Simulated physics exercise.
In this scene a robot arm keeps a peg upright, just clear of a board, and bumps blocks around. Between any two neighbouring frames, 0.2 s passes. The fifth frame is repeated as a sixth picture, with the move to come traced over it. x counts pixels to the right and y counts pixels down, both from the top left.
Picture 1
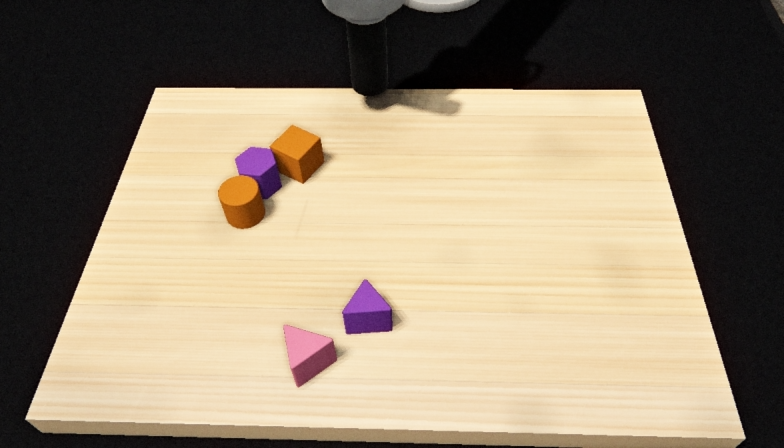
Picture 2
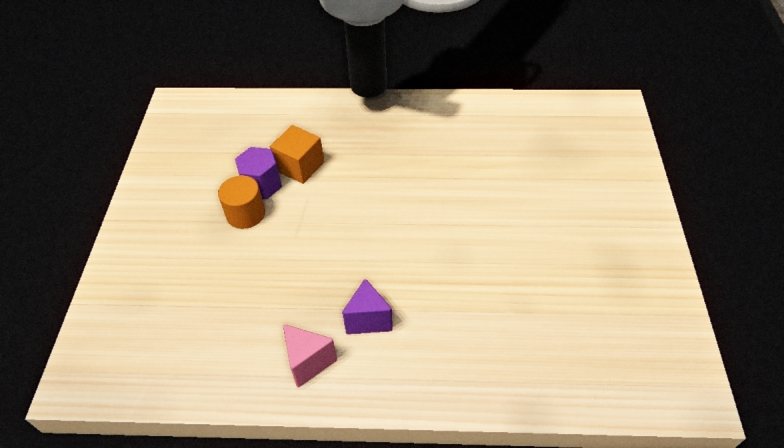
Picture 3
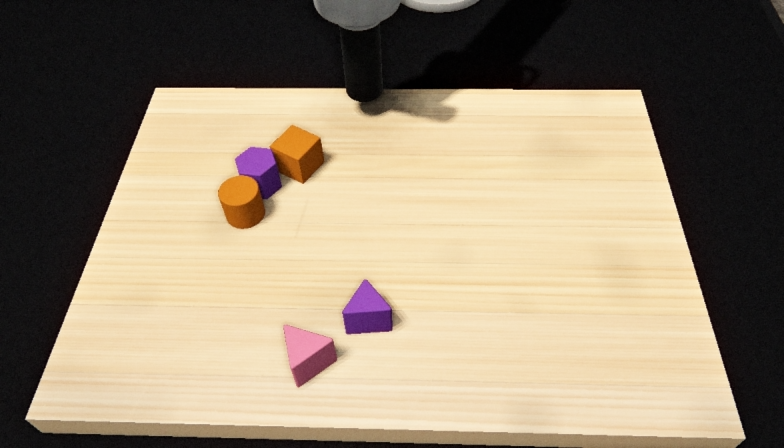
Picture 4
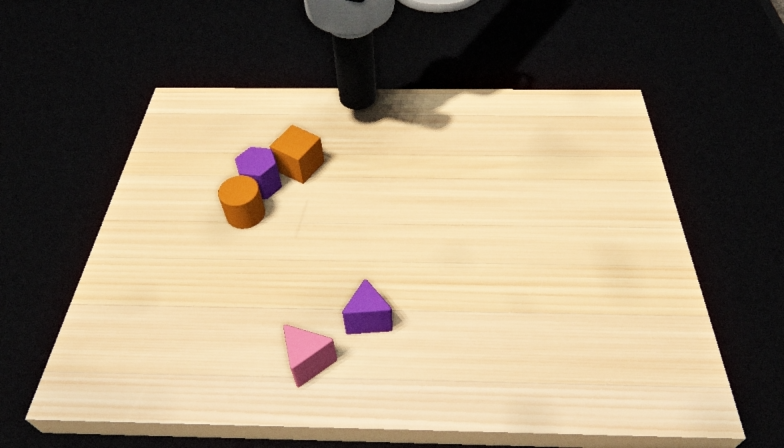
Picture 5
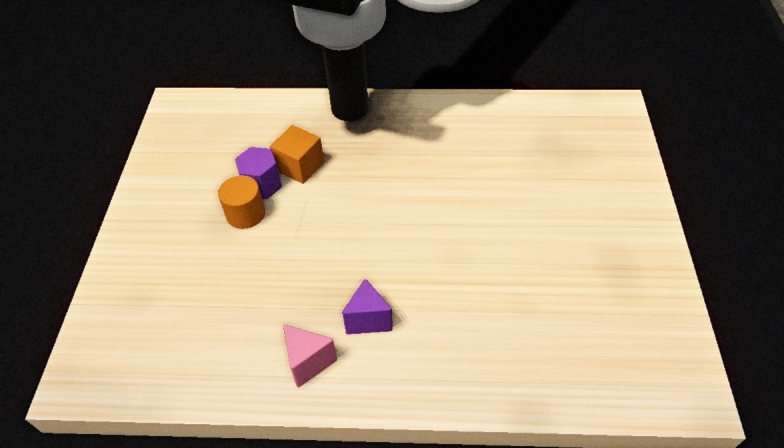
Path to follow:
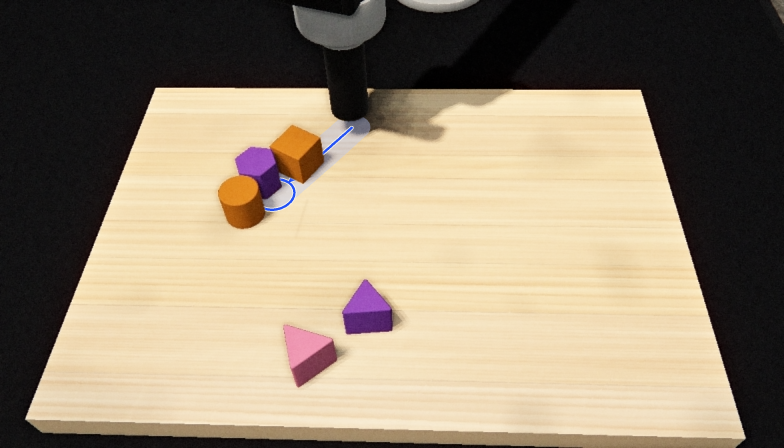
The video shows a black peg at the far edge of a pale wooden board holding five orange, purple and pink blocks. The peg moves slightly left and toward the viewer, while all the blocks stay still.
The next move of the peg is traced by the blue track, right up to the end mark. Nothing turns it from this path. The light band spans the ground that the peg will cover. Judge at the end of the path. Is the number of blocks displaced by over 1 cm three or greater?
Short answer: Yes.
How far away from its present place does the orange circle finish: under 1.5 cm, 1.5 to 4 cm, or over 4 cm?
The orange circle ends up a moderate distance away, 1.5 to 4 cm.
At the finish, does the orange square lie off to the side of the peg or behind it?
The answer is no.
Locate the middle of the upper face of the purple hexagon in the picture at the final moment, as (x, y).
The point I'd pick in the picture is (189, 177).
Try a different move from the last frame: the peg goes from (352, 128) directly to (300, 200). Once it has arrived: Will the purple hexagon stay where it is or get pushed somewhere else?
It moves.
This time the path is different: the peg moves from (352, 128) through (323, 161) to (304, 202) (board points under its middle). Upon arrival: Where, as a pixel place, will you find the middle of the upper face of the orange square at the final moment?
For the centre of its top, I'd go with (262, 169).
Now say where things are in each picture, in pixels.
In the first picture, peg's lower end (370, 85); orange circle (238, 189); purple hexagon (255, 160); orange square (295, 141).
In the second picture, peg (369, 86); blocks still.
In the third picture, peg (364, 90); blocks still.
In the fourth picture, peg (358, 98); blocks still.
In the fifth picture, peg (350, 109); orange circle (238, 189); purple hexagon (255, 160); orange square (295, 141).
Drawn move, from (352, 128) directly to (274, 194).
What follows on the original path. One third of the way, peg (325, 131); orange square (292, 143).
Two thirds of the way, peg (298, 153); orange circle (227, 199); purple hexagon (221, 168); orange square (260, 162), turned 40° clockwise.
At the end, peg (270, 176); orange circle (217, 207); purple hexagon (189, 177), turned 15° clockwise; orange square (227, 176), turned 55° clockwise.
